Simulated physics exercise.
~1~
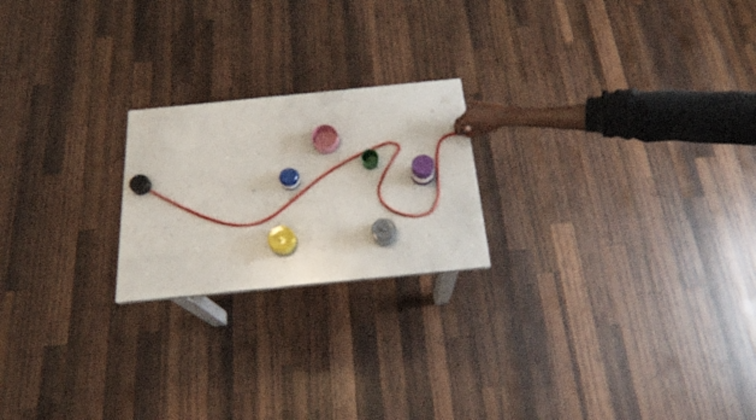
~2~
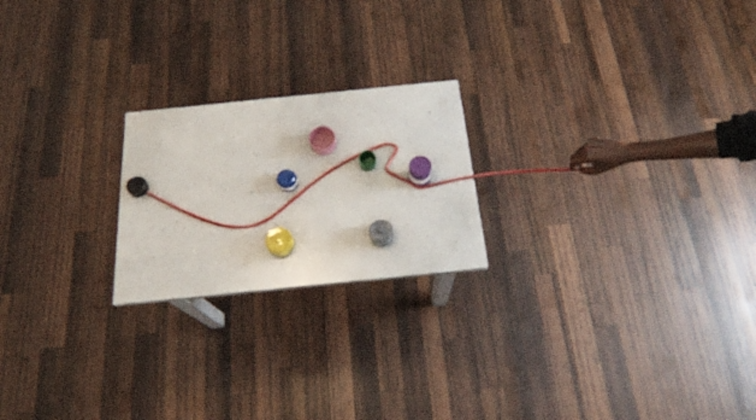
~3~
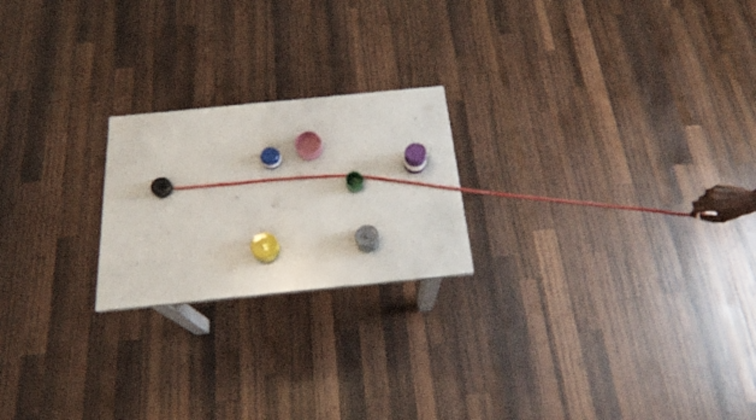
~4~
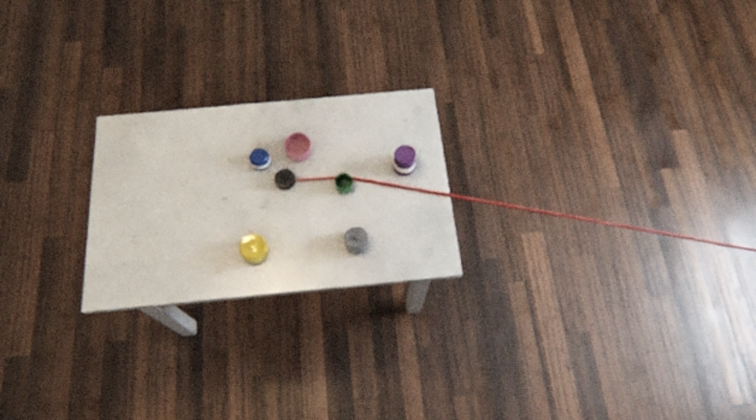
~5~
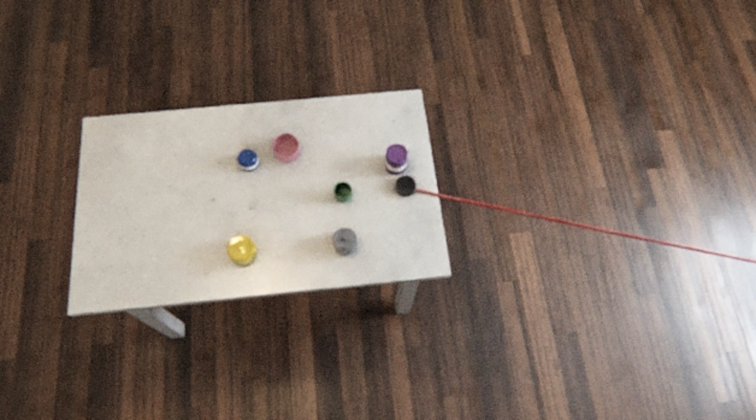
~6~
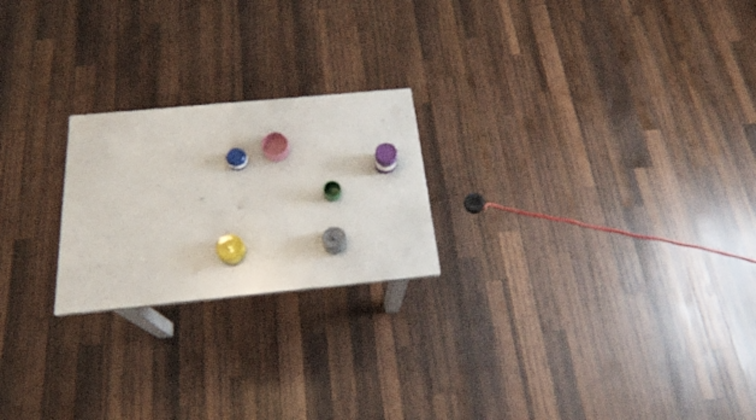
A hand pulling a red cord right across a white table, nudging nearby containers as a black disc slides off the edge.
